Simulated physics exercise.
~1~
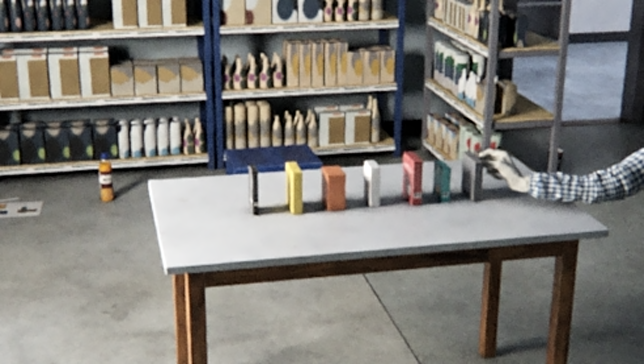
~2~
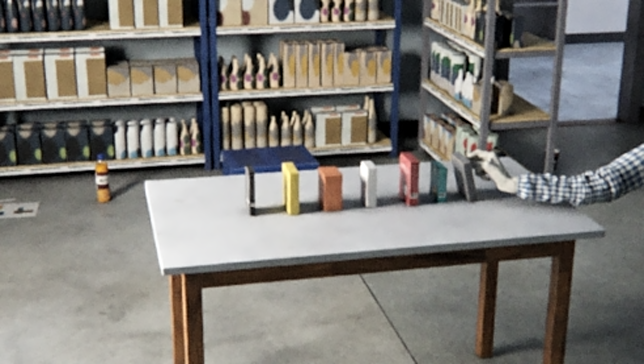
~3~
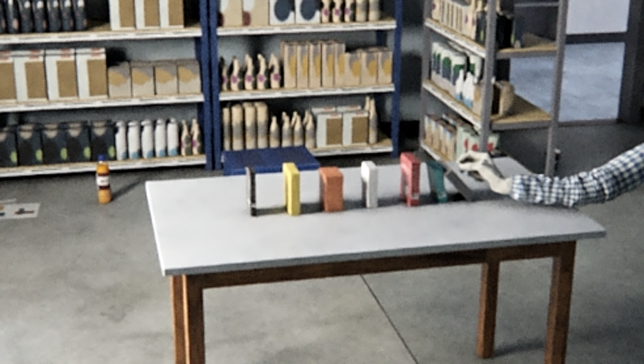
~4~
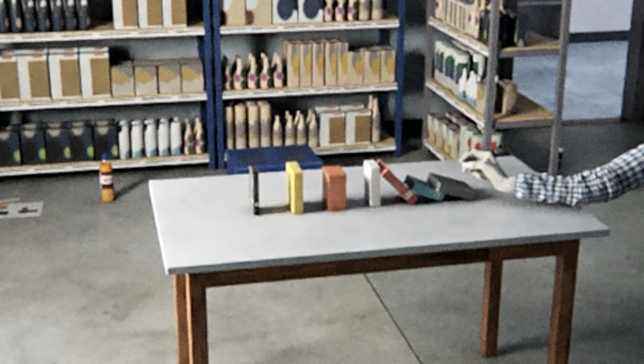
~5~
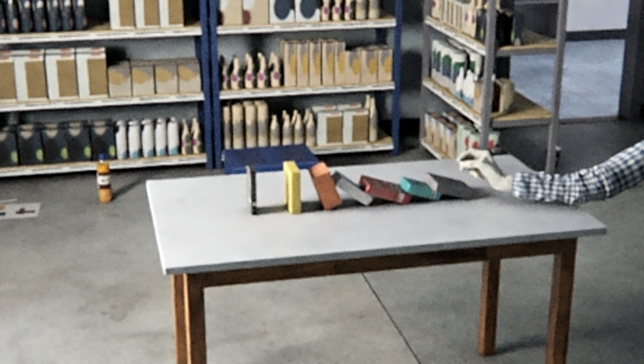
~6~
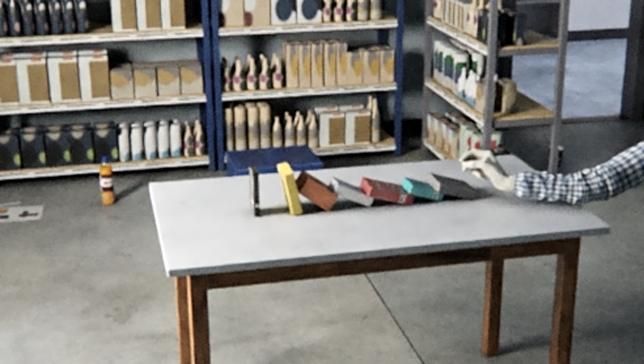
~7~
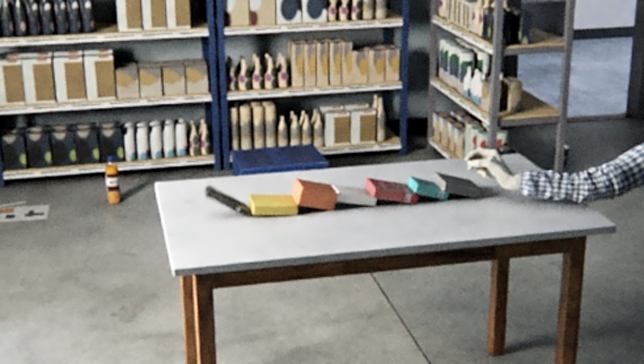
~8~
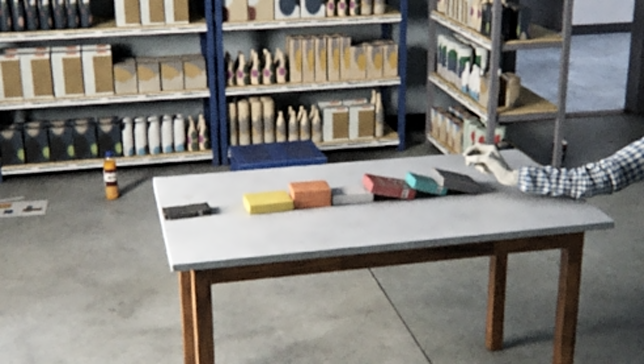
A hand in a checked sleeve tipped the grey board at the right end of a row on a table, and the turquoise, red, white, orange, yellow and black pieces toppled leftward one after another, until all lay fallen across the tabletop.
